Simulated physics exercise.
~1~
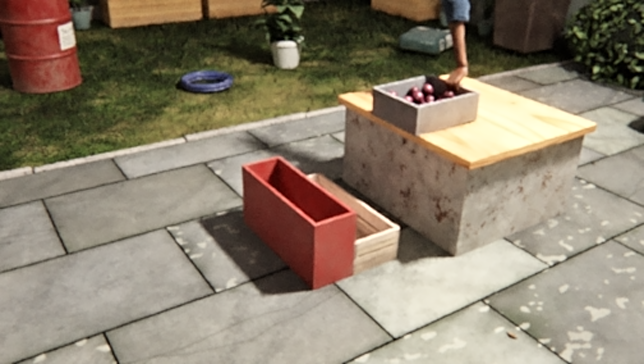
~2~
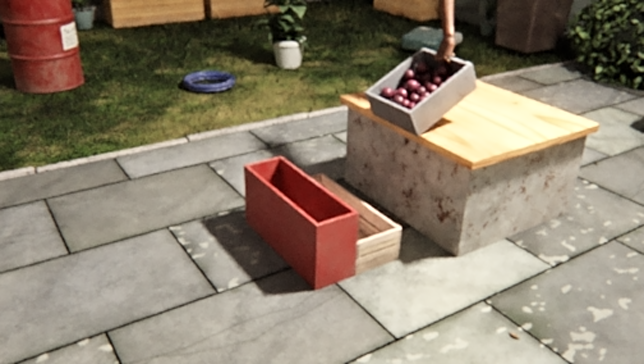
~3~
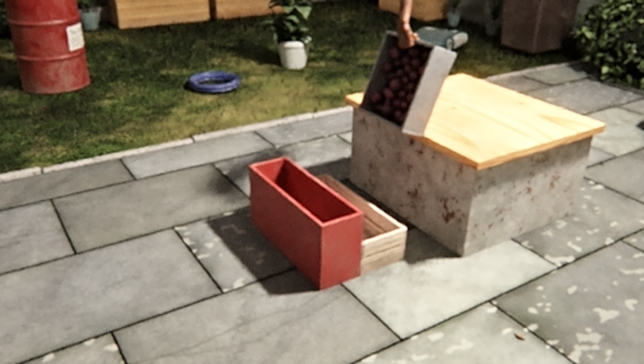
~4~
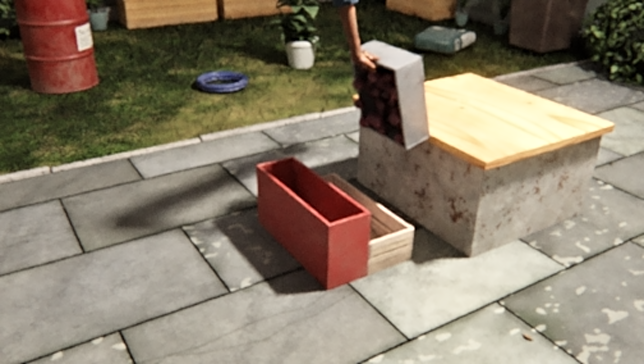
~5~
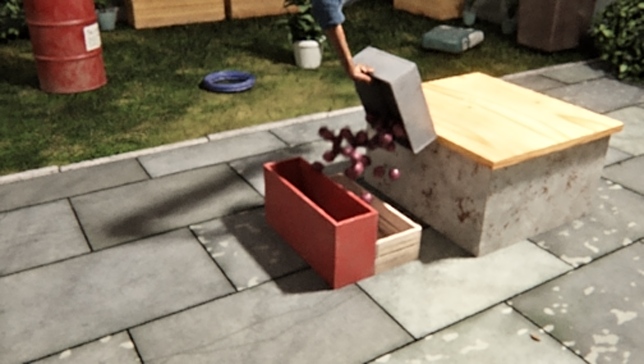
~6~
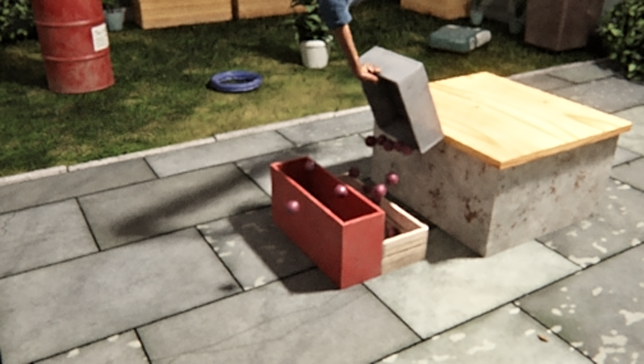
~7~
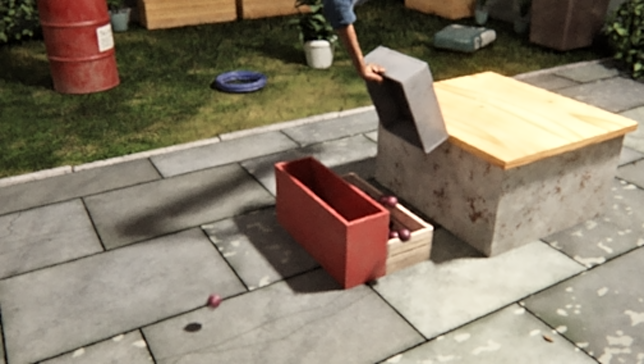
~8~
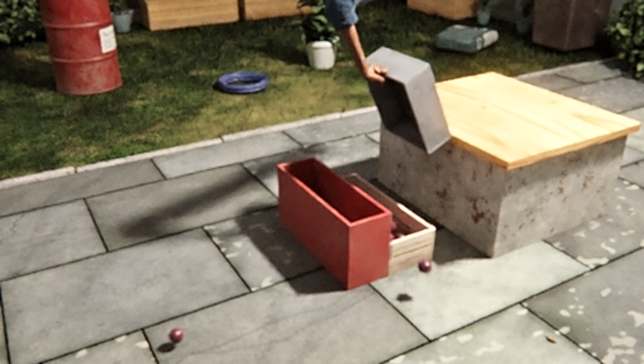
The video shows a hand lifting a grey crate of dark red onions from a wooden-topped bench and tipping it leftward until the onions tumble towards a wooden tub and a red box; most land inside, while two end up on the paving, and the crate stays tilted.
